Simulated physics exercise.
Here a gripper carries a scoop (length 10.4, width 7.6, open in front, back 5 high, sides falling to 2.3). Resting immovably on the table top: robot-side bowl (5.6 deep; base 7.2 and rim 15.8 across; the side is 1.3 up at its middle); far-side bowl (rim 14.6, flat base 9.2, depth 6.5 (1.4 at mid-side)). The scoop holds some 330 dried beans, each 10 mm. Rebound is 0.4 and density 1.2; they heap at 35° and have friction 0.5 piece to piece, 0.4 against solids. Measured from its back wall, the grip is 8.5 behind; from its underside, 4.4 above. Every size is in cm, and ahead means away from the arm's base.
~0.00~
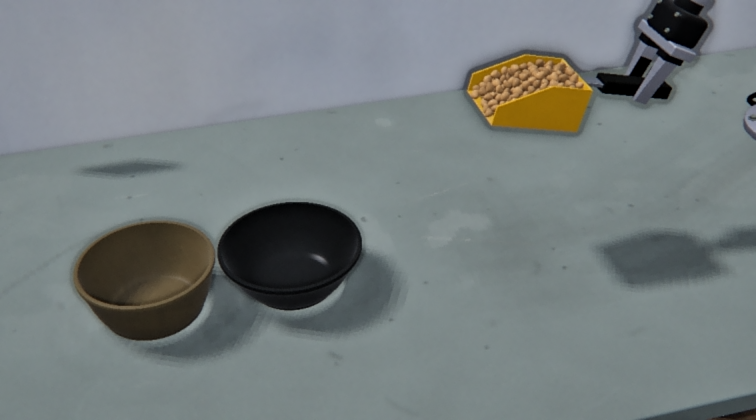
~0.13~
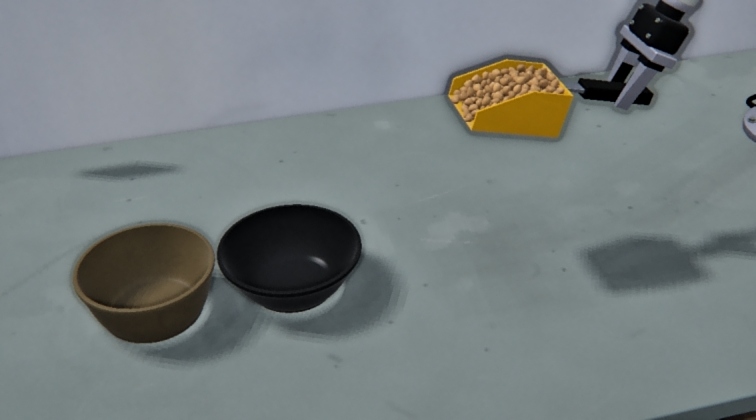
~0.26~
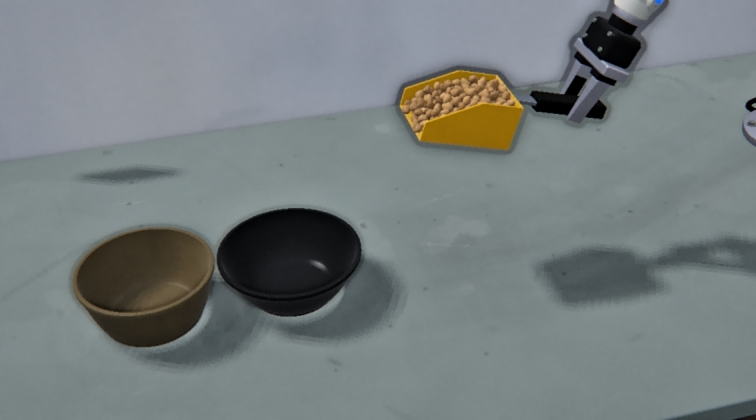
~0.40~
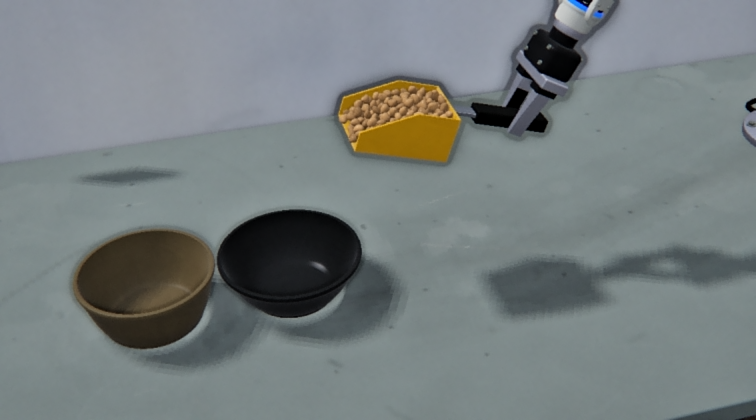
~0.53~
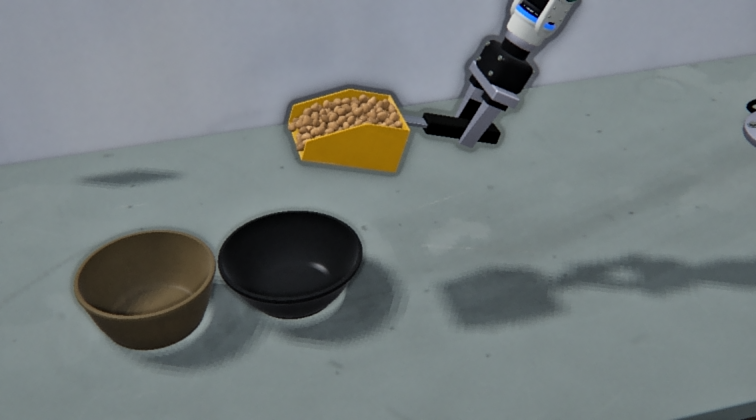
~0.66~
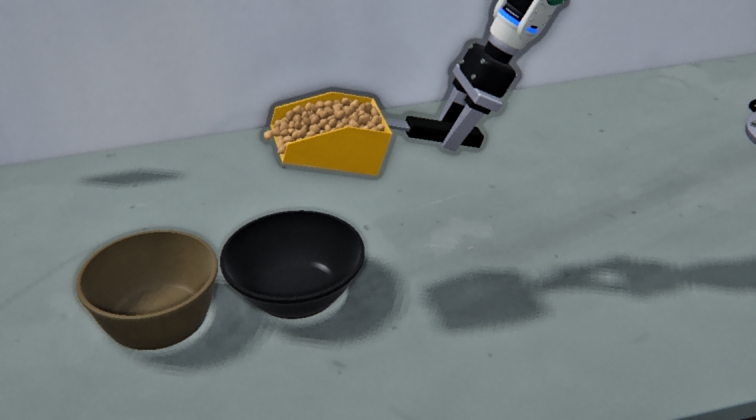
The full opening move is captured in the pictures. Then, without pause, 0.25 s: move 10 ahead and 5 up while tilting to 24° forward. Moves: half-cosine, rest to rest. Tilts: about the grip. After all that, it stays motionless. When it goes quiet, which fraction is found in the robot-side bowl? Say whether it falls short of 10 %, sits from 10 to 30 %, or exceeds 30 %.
It falls short of 10 %.
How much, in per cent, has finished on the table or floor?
Roughly 10 per cent.
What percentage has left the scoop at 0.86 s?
I'd say some 5 percent by then.
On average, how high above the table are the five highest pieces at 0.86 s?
20 cm or thereabouts.
After 0.76 s, tilted 4° backward, highest piece 23 above the table; 331 on the scoop, 1 in flight or on a rim.
After 0.86 s, tilted 20° forward, highest piece 21 above the table; 320 on the scoop, 1 in the robot-side bowl, 11 in flight or on a rim.
After 1.11 s, tilted 24° forward, highest piece 16 above the table; 214 in the far-side bowl, 84 on the scoop, 5 on the table or floor, 1 in the robot-side bowl, 28 in flight or on a rim.
After 2.16 s, tilted 24° forward, highest piece 5 above the table; 301 in the far-side bowl, 30 on the table or floor, 1 in the robot-side bowl.
In the end, 301 in the far-side bowl, 30 on the table or floor, 1 in the robot-side bowl. That is 0 % in the robot-side bowl.
